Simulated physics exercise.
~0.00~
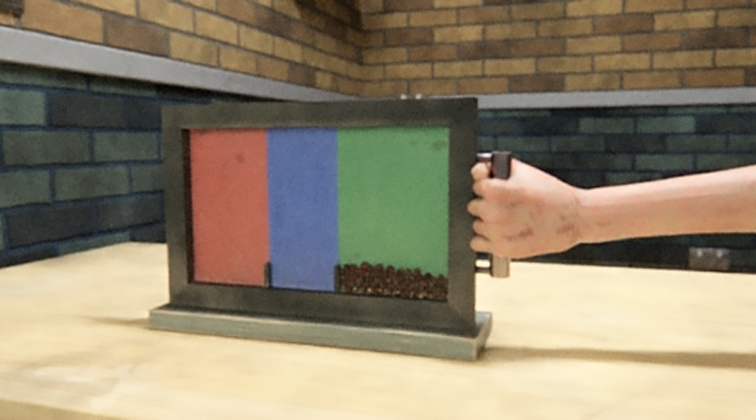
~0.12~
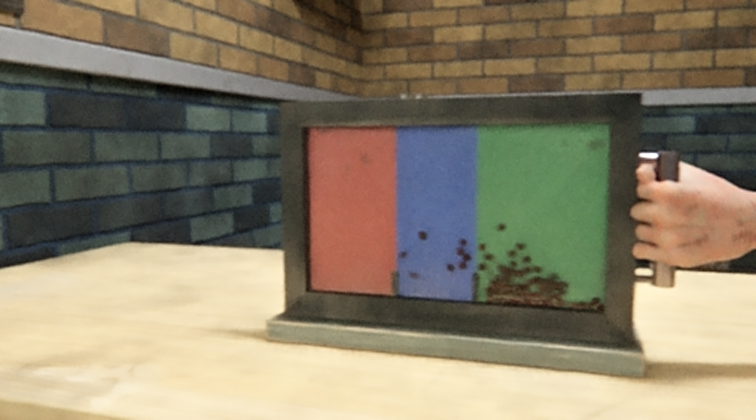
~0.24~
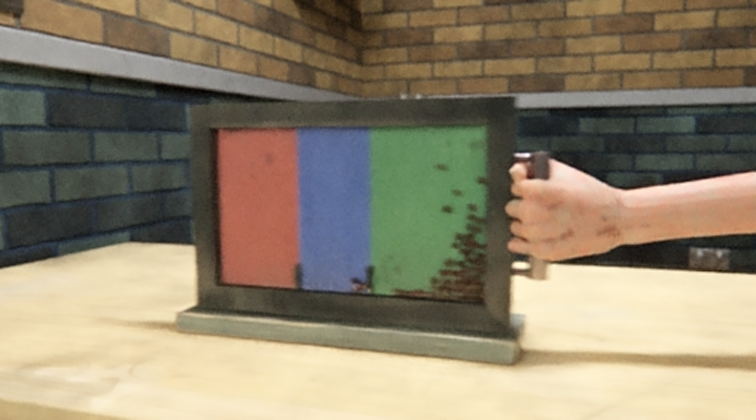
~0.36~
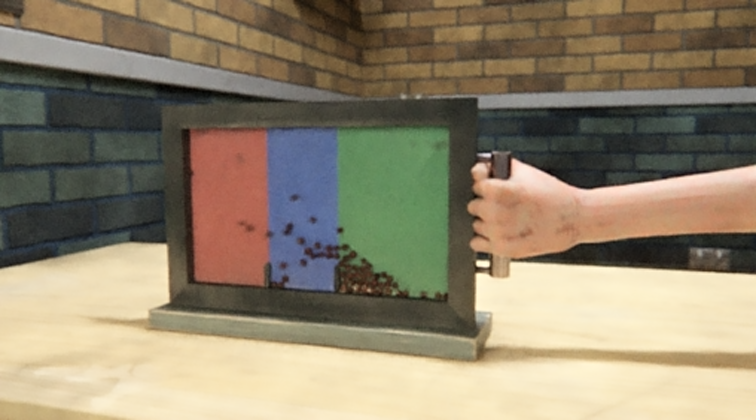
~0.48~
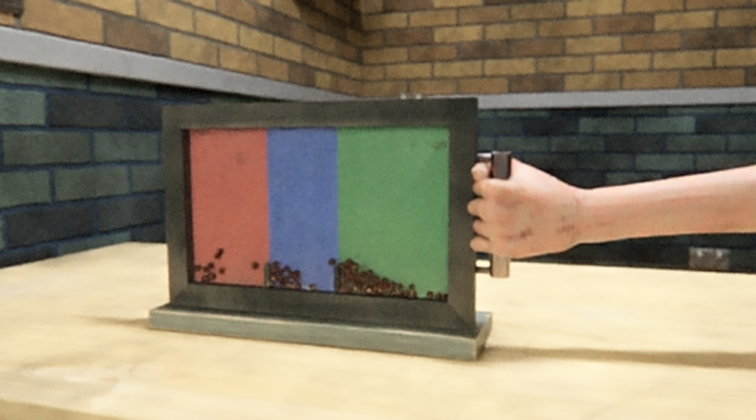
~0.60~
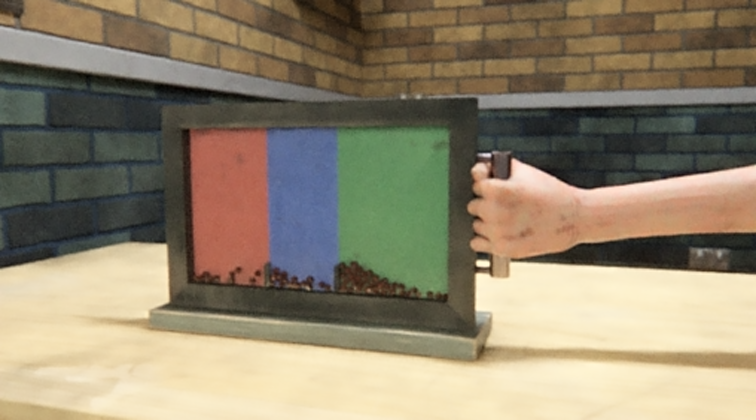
A hand slides a case right and back left, scattering dark beads across three coloured strips.
